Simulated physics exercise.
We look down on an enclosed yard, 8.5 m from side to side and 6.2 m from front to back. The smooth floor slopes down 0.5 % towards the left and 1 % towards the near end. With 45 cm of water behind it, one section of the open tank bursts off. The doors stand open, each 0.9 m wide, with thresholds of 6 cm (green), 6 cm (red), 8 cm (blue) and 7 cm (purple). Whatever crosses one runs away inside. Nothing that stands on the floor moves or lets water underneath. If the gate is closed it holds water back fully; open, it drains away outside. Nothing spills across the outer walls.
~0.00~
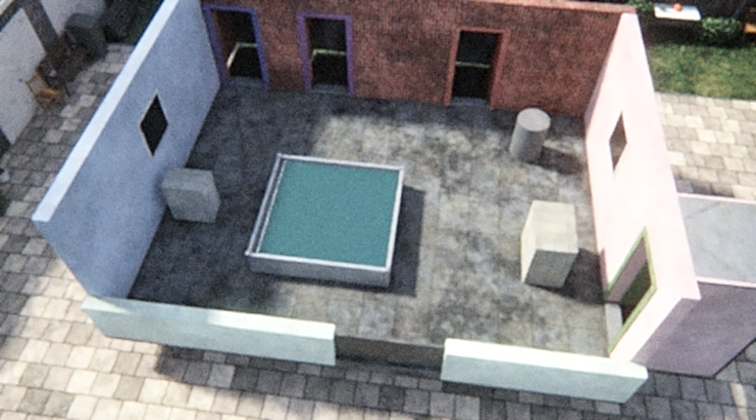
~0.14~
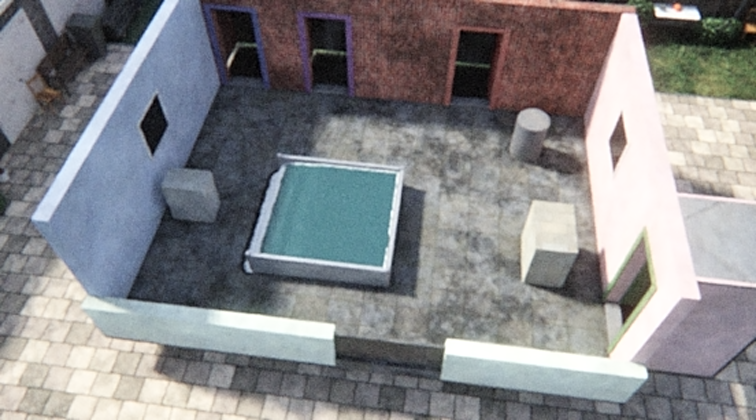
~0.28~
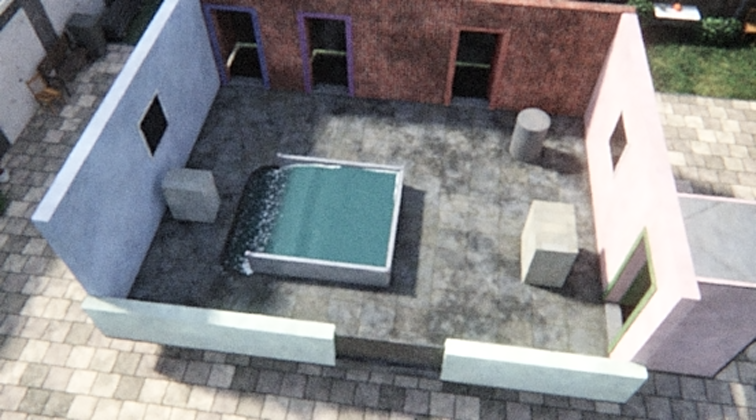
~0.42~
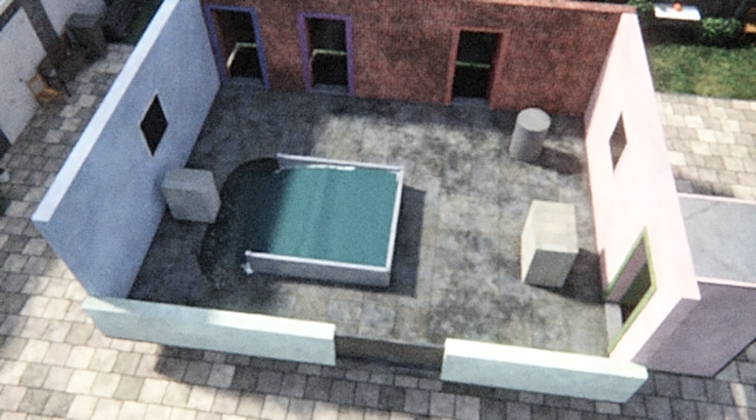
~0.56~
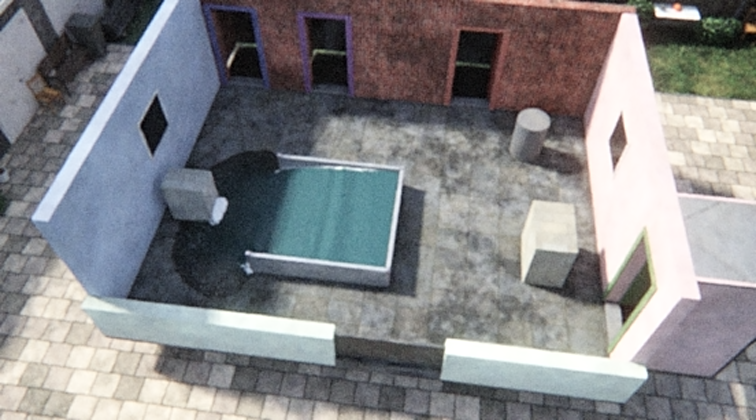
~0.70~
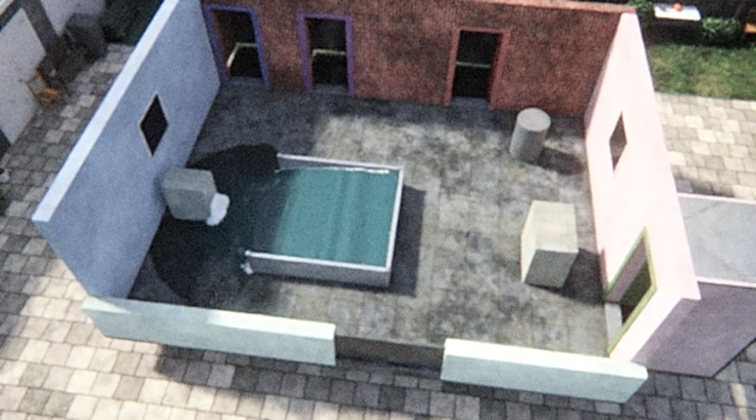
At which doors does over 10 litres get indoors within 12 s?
The water let in: At the green door it goes over the limit; at the red door it stays under the limit; at the blue door it goes over the limit; at the purple door it stays under the limit.
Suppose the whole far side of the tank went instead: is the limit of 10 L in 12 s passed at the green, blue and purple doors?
Against that limit: Green not over, blue past it, purple past it.
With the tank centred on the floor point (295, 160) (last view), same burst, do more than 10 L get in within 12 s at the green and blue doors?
Against that limit: Green below, blue past it.
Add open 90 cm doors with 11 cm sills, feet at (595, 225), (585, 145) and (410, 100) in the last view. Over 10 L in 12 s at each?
In turn: Under, below, under.
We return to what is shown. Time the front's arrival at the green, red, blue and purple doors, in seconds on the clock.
Green 6.0 s, red 6.0 s, blue 2.4 s, purple 3.4 s.
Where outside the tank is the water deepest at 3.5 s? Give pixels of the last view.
Around (119, 319).
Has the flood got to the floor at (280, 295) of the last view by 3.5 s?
It is under water.
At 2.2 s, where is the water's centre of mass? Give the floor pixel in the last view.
Near (257, 220).
After 1.4 s water covers 20 % of the floor and is deepest (32 cm) near (220, 212); green door not reached, red door not reached, blue door not reached, purple door not reached.
After 2.2 s water covers 20 % of the floor and is deepest (44 cm) near (123, 310); green door not reached, red door not reached, blue door not reached, purple door not reached.
After 3.5 s water covers 30 % of the floor and is deepest (32 cm) near (119, 319); green door not reached, red door not reached, blue door 22 cm at the sill, 52 L in, purple door 1 cm at the sill, 0 L in.
After 7.0 s water covers 75 % of the floor and is deepest (16 cm) near (589, 377); green door 13 cm at the sill, 12 L in, red door 2 cm at the sill, 0 L in, blue door 9 cm at the sill, 180 L in, purple door 5 cm at the sill, 0 L in.
After 12.0 s water covers 95 % of the floor and is deepest (8 cm) near (250, 262); green door 6 cm at the sill, 48 L in, red door 1 cm at the sill, 0 L in, blue door 3 cm at the sill, 182 L in, purple door 2 cm at the sill, 0 L in.
